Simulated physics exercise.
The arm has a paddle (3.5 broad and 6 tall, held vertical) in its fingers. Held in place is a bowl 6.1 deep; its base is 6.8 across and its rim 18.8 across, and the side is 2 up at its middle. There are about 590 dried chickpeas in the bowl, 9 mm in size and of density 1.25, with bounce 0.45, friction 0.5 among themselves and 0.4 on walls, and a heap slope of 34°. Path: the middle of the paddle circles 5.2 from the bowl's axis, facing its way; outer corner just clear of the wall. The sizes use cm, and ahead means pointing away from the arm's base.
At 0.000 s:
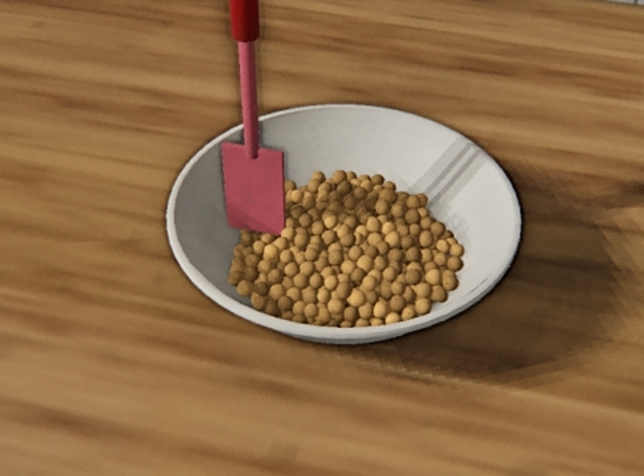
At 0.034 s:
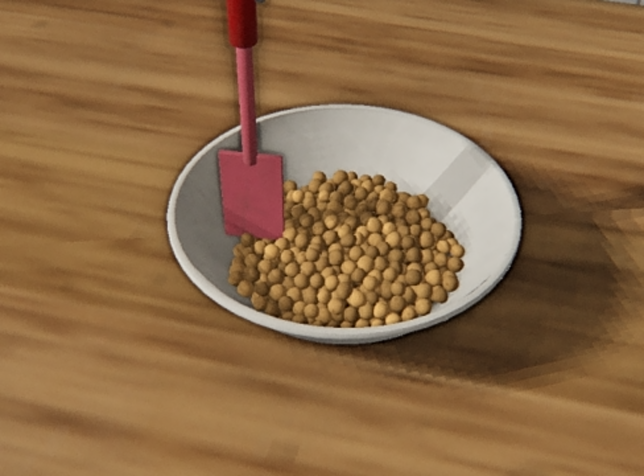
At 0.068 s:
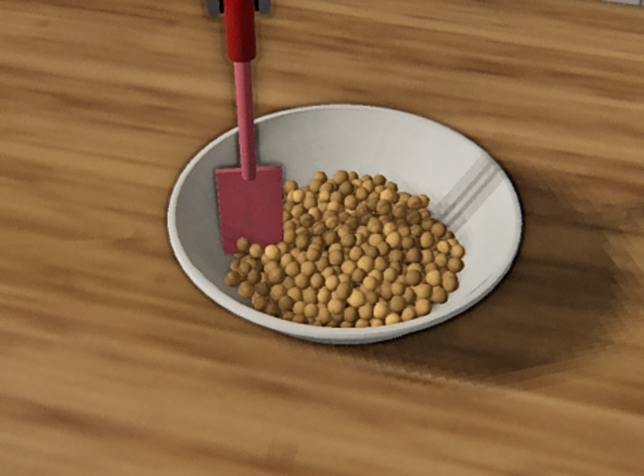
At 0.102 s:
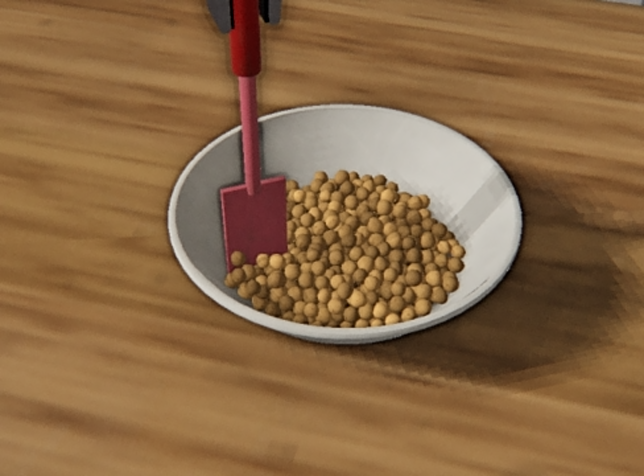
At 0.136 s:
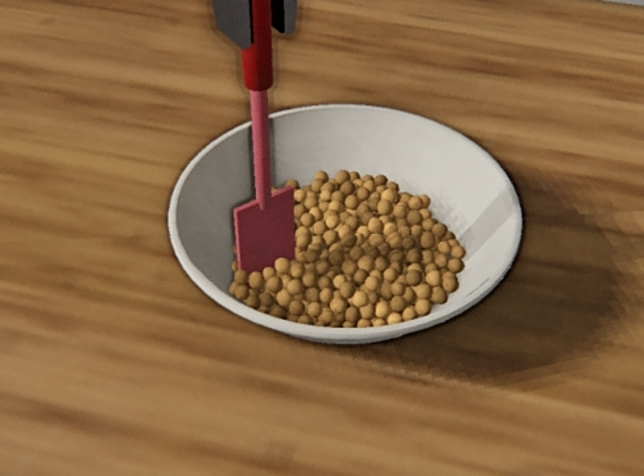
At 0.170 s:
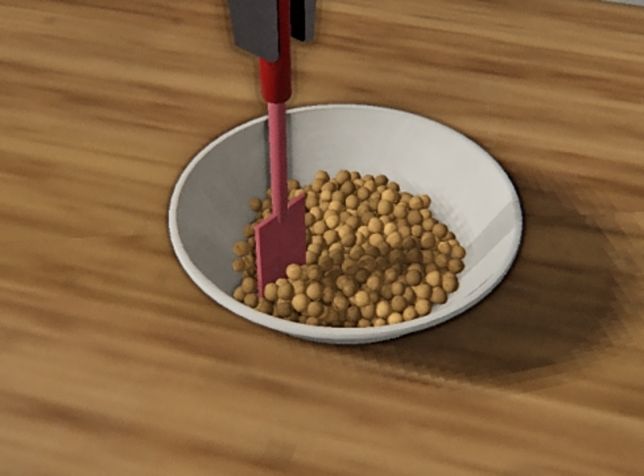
The clip opens on a red paddle held upright at the left side of a white bowl of dried chickpeas on a wooden surface. The paddle sweeps along the near-left wall toward the viewer, turning as a dark gripper comes into view above it, and nudges a few chickpeas while the heap stays mostly unchanged.
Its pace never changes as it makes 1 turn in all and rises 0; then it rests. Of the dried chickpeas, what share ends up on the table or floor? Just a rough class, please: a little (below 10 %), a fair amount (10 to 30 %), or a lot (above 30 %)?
A little.
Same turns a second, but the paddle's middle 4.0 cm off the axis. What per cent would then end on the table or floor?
It would be close to 0 per cent then.
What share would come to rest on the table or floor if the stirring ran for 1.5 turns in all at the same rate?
It would be around 0 percent.
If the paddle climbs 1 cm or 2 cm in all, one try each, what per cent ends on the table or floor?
Roughly 0 percent, then roughly 0 percent.
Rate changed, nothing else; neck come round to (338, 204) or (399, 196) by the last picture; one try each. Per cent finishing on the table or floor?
Some 10 and 15 per cent respectively.
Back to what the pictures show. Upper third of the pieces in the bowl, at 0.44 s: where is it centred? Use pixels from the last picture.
Around pixel (399, 231).
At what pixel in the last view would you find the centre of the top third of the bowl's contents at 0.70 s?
In the final view it lies at about (316, 195).
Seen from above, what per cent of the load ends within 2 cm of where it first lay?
Around 60 in a hundred.
After 0.44 s, 179° round, highest piece 8 above the table; 586 in the bowl.
After 0.70 s, 294° round, highest piece 7 above the table; 585 in the bowl, 1 in flight or on the tool.
After 1.03 s, 0° round, highest piece 6 above the table; 582 in the bowl, 4 on the table or floor.
After 1.73 s, 0° round, highest piece 5 above the table; 582 in the bowl, 4 on the table or floor.
In the end, 582 in the bowl, 4 on the table or floor. That is 1 % on the table or floor.
